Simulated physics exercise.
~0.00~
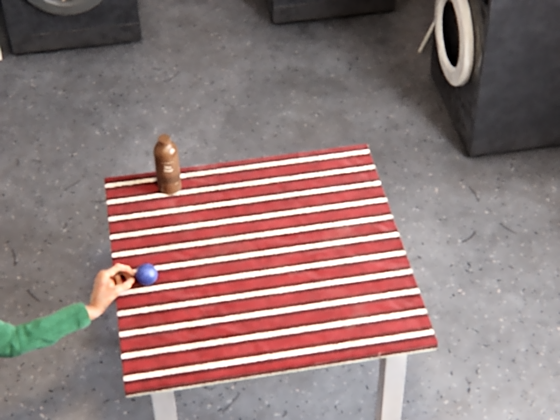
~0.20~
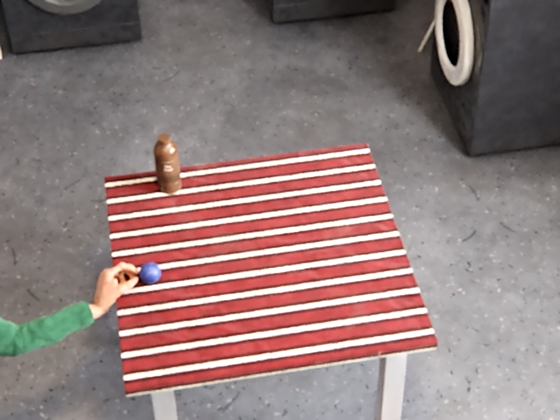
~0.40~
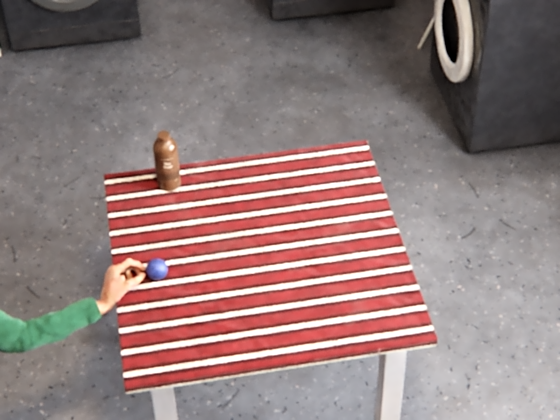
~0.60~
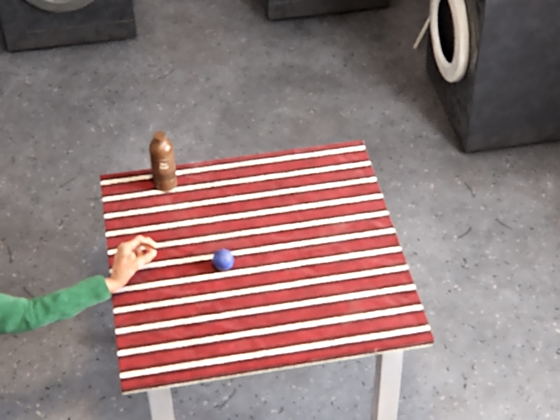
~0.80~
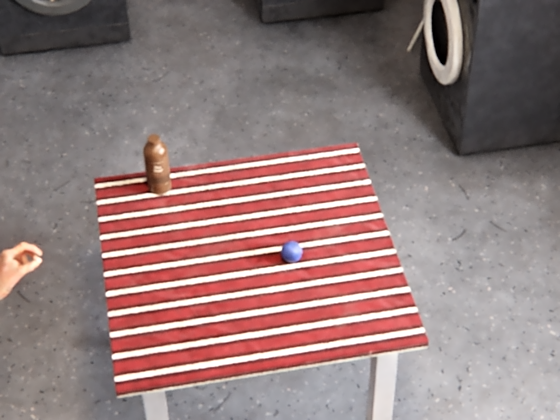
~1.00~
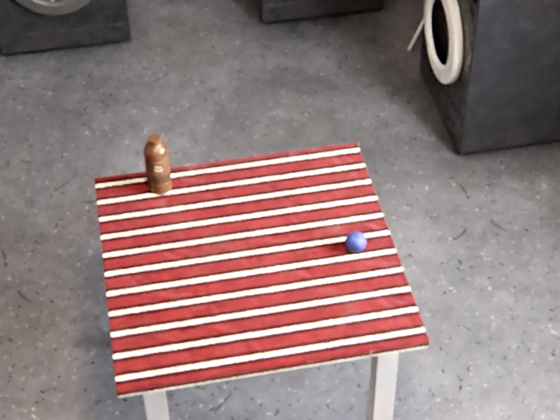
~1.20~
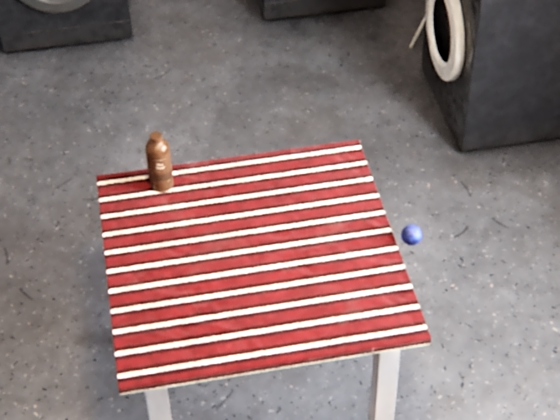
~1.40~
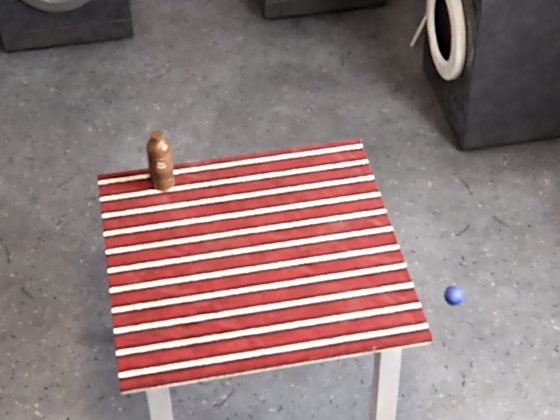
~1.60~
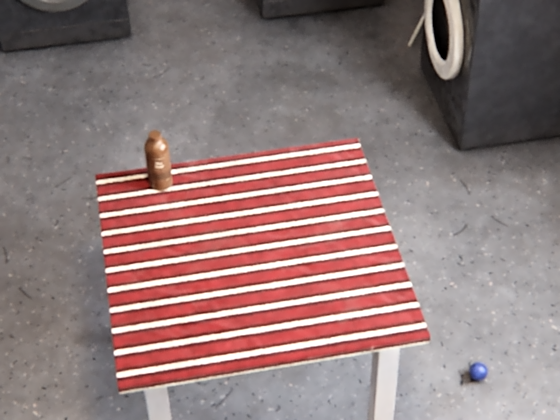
A blue ball pushed by a hand rolls right across the striped table and falls off.
